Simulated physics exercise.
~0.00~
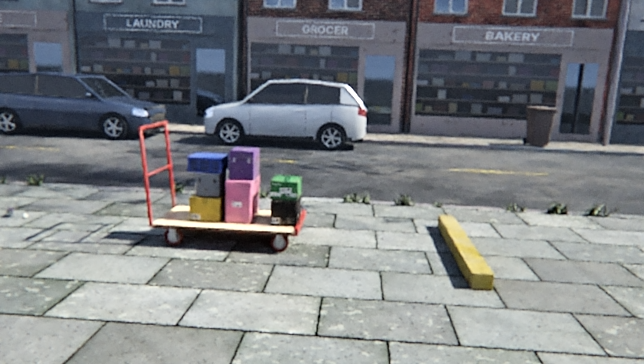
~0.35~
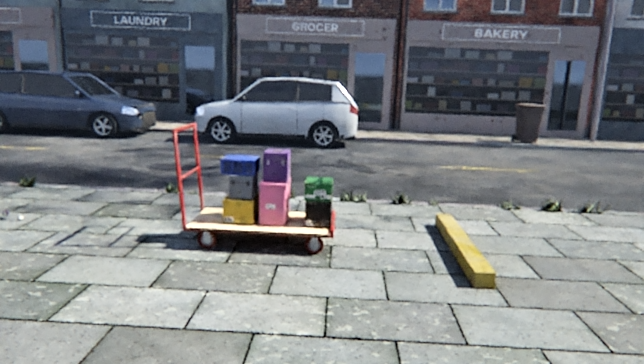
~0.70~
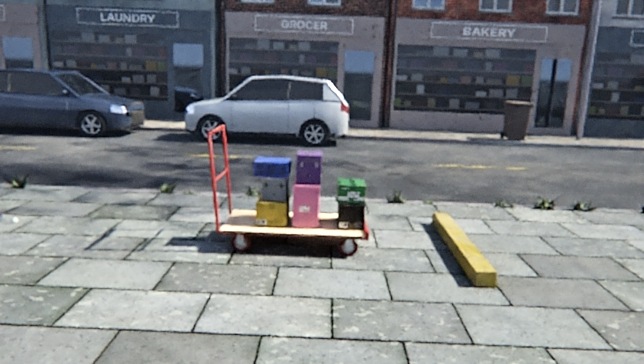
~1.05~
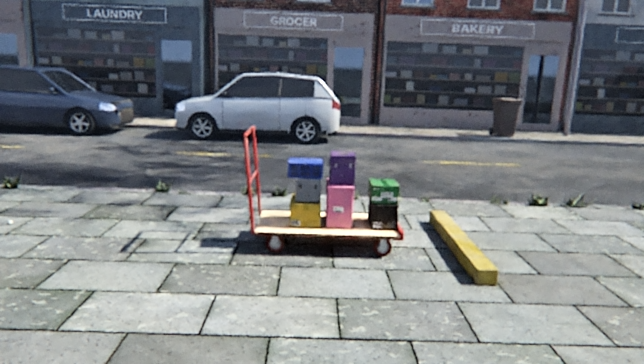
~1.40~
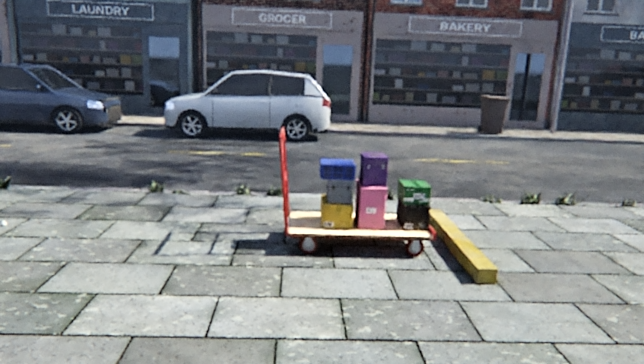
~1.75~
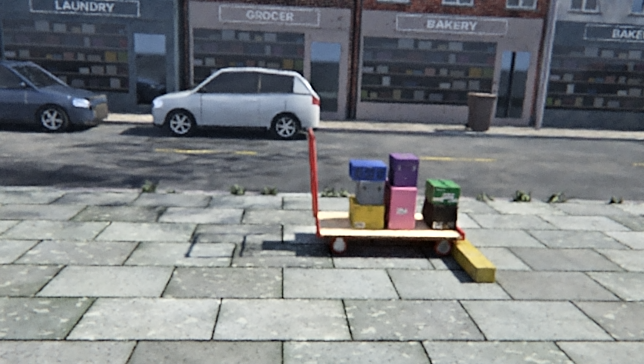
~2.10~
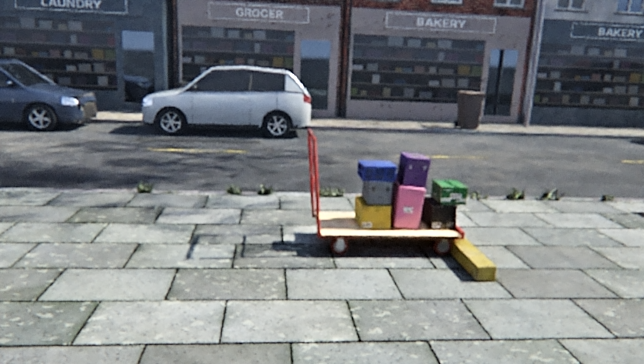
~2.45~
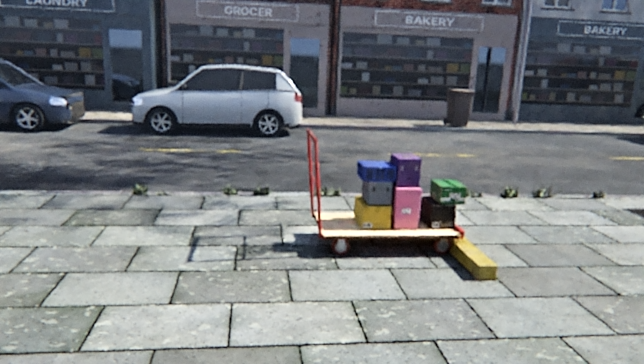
Red-handled flat cart stacked with colourful boxes rolling right along paving, stopping against a yellow kerb with its whole load still aboard.
